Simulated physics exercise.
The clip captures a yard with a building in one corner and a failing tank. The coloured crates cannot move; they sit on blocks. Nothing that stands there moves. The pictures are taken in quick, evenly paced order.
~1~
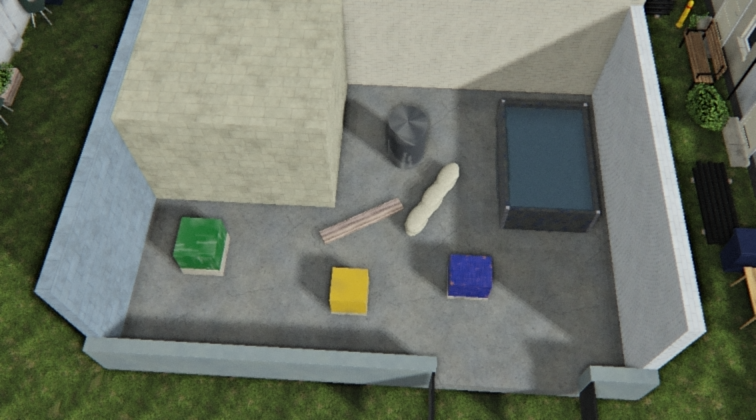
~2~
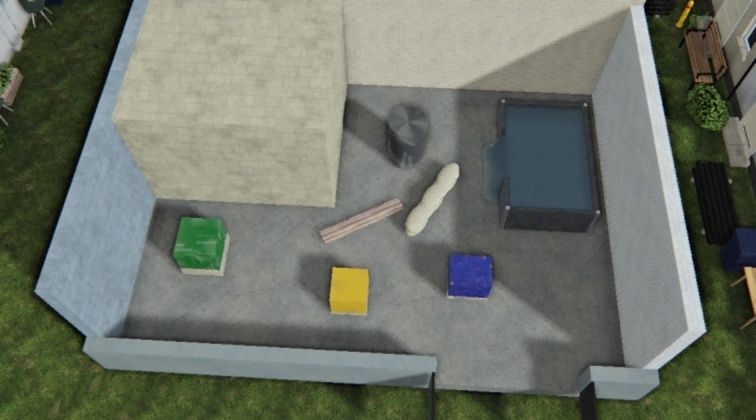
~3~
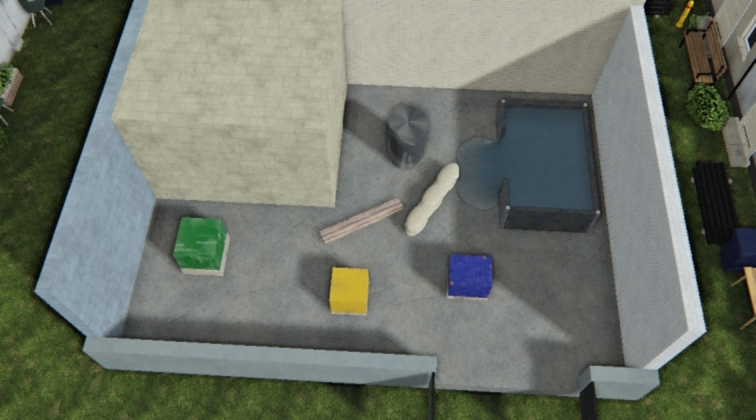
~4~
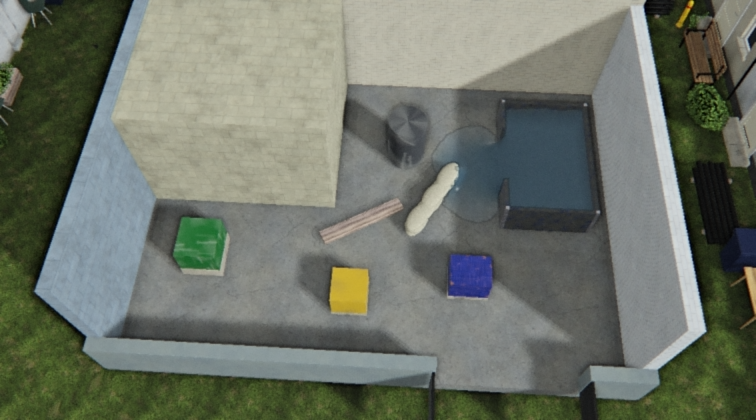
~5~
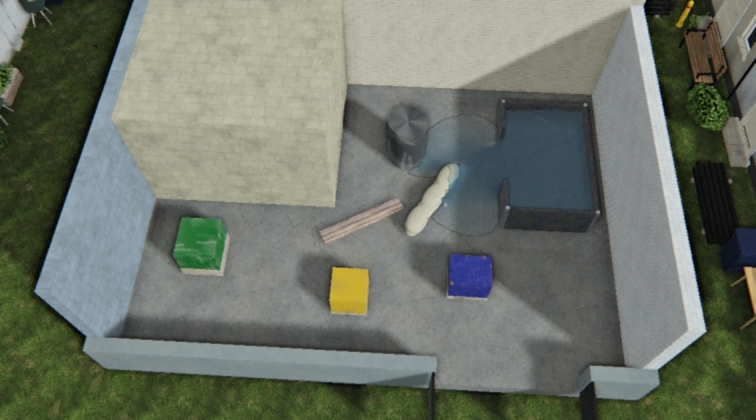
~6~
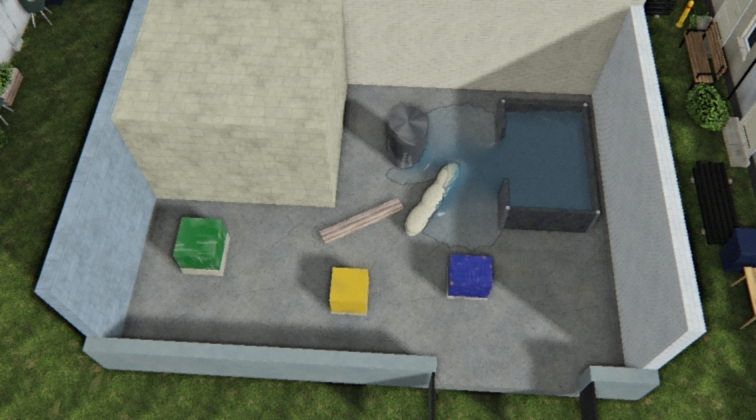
In this clip, water pours through a gap in the left side of a dark tank in a walled yard and spreads leftward across the paving, around a pale lumpy barrier, while the green, yellow and blue blocks stay still.
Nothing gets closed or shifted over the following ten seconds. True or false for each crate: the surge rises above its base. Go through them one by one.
Blue crate: True; green crate: False; yellow crate: True.
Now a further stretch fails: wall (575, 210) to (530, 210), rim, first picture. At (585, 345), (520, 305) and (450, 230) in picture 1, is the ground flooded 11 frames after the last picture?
Spot one: Reached by the flood. Spot two: Reached by the flood. Spot three: Spared by the leak.
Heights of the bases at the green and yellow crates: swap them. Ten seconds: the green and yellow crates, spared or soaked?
One by one: The green crate is reached; the yellow crate is not reached.
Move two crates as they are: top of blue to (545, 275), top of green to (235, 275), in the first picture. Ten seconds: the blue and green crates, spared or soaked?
Blue crate: Not reached; green crate: Not reached.
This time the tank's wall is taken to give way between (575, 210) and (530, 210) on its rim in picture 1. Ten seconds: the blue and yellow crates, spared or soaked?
So the blue crate goes wet while the yellow crate remains untouched.
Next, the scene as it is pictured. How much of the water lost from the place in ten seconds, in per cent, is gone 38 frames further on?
It comes to around 40 per cent.
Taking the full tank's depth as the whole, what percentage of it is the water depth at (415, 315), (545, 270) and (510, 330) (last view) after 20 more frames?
Readings in order: Around 4, 2 and 0 %.
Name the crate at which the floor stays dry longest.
Should be the green crate.
A moment on, water covers 20 % of the floor; the blue crate water round its plinth, the green crate not reached, the yellow crate not reached.
Next, water covers 40 % of the floor; the blue crate water round its plinth, the green crate not reached, the yellow crate water round its plinth.
Then, water covers 65 % of the floor; the blue crate water round its plinth, the green crate water round its plinth, the yellow crate water round its plinth.
Later, water covers 90 % of the floor; the blue crate water round its plinth, the green crate water round its plinth, the yellow crate water round its plinth.
In the end, water covers 95 % of the floor; the blue crate was topped, the green crate stayed above the water, the yellow crate was topped.
